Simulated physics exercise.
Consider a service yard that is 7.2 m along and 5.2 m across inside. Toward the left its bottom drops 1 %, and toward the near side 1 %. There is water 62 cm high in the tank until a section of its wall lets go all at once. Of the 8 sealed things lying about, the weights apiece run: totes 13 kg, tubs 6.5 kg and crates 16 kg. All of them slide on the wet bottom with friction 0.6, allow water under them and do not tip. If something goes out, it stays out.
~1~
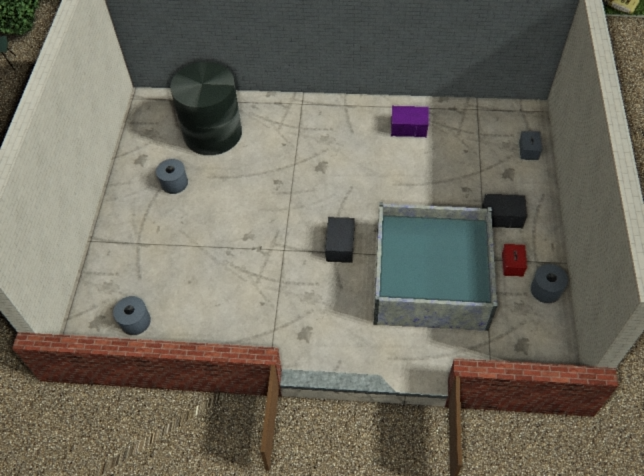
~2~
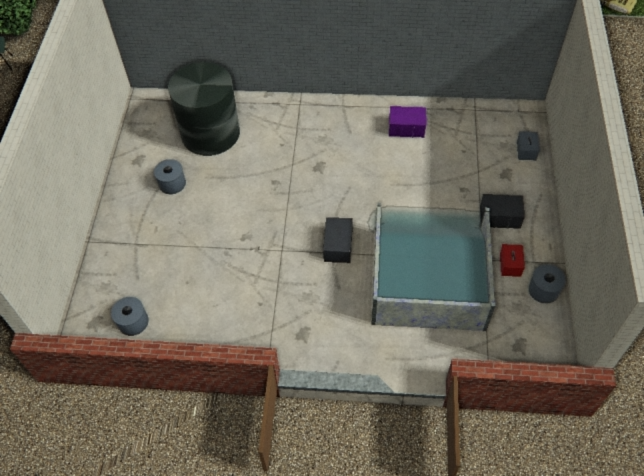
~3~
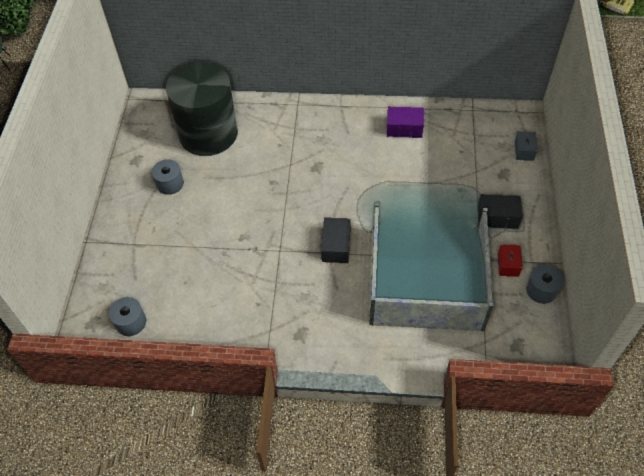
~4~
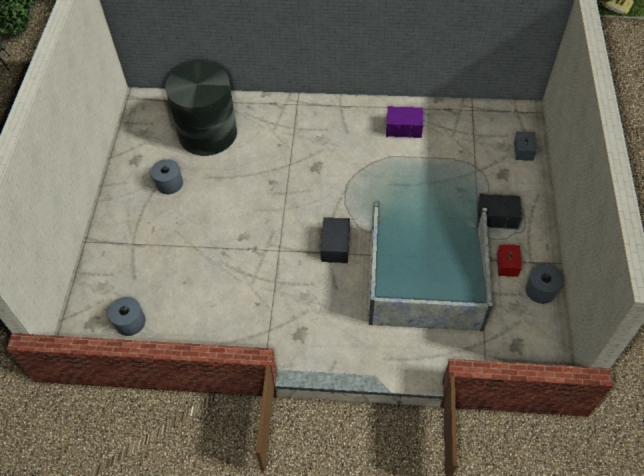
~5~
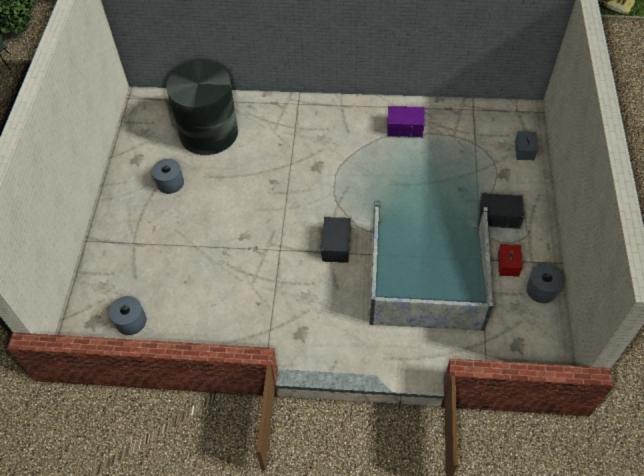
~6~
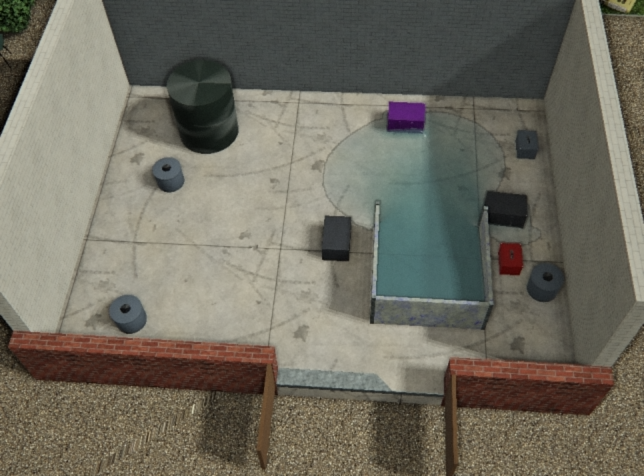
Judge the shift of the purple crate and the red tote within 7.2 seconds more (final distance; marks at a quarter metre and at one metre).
In the end the purple crate strays a long way; the red tote lingers near its start.
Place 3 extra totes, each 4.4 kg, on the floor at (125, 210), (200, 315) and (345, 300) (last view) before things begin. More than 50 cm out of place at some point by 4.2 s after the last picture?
In order: Below it, below it, below it.
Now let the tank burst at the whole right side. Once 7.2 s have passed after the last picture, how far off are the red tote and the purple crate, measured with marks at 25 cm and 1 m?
If so, the red tote is washed away, the purple crate shifts a bit.
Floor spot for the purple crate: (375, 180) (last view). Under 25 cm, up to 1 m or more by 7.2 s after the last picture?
I'd say it lands far off.
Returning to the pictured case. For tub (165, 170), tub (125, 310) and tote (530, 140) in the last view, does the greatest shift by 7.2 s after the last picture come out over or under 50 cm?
Beyond the limit, then within the limit, then beyond the limit.
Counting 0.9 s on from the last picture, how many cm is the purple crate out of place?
Shift by then: About 60 cm.
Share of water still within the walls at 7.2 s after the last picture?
Around 98 per cent of the water is still in there.
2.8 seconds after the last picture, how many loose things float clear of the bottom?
I count 1.
Then, 0.9 s after the last picture the purple crate is near (401, 84), 0.6 m from its start, afloat; the red tote is near (512, 255), 0.0 m from its start, aground; 0 of 8 are out; 1 afloat.
Then, 2.8 s after the last picture the purple crate is near (311, 96), 1.6 m from its start, afloat; the red tote is near (511, 257), 0.0 m from its start, aground; 0 of 8 are out; 1 afloat.
Then, 4.8 s after the last picture the purple crate is near (251, 96), 2.6 m from its start, afloat; the red tote is near (509, 260), 0.1 m from its start, aground; 0 of 8 are out; 2 afloat.
Then, 7.2 s after the last picture the purple crate is near (242, 89), 2.8 m from its start, aground; the red tote is near (509, 260), 0.1 m from its start, aground; 0 of 8 are out; 2 afloat.
